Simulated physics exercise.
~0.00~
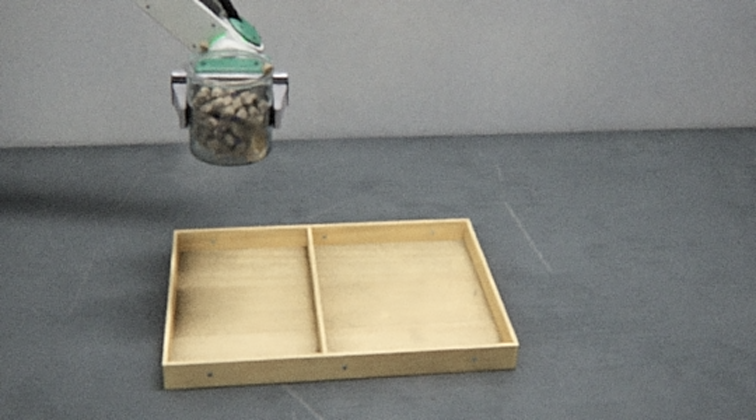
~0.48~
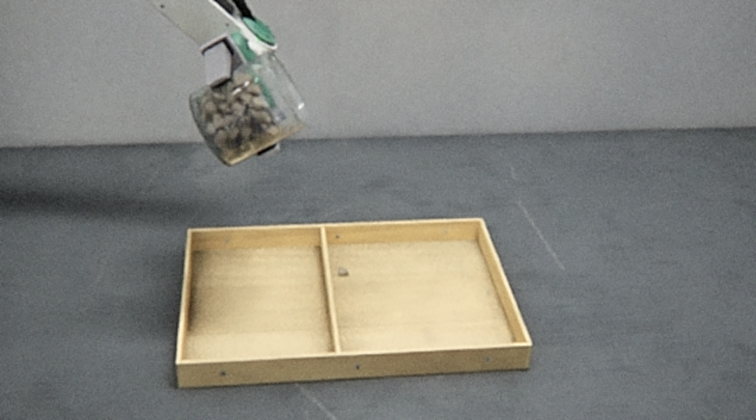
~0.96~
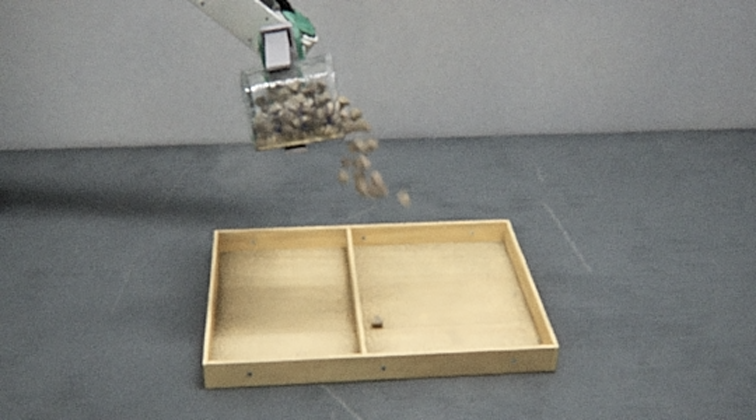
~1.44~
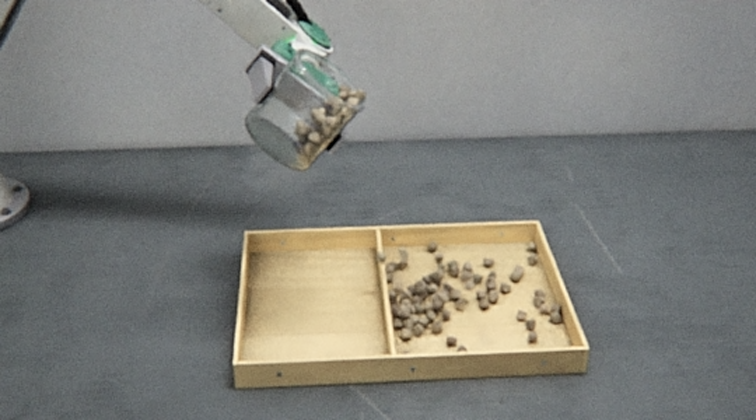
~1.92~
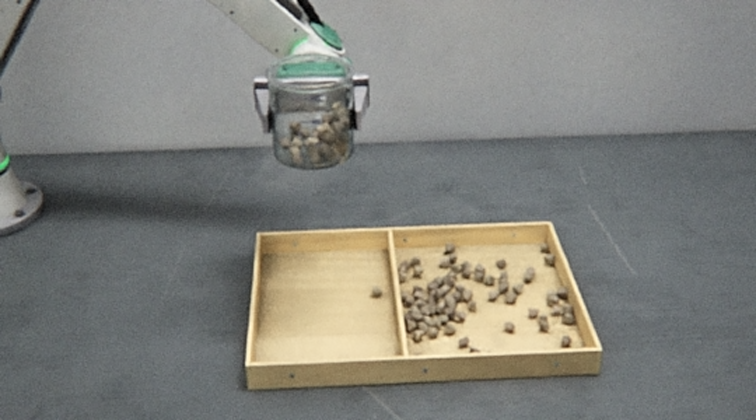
On a dark grey surface before a pale wall, seen from the front and slightly above, a white and green robot arm holds a clear beaker of brownish pebbles at upper left. Below it sits a shallow wooden tray split in two by a cross wall. The arm tips the beaker over to the right, and one pebble drops first, followed by a stream into the right part. The view drifts left as the beaker swings back upright. Many pebbles lie scattered across the right part, one rests in the left, and a good share remains in the beaker.
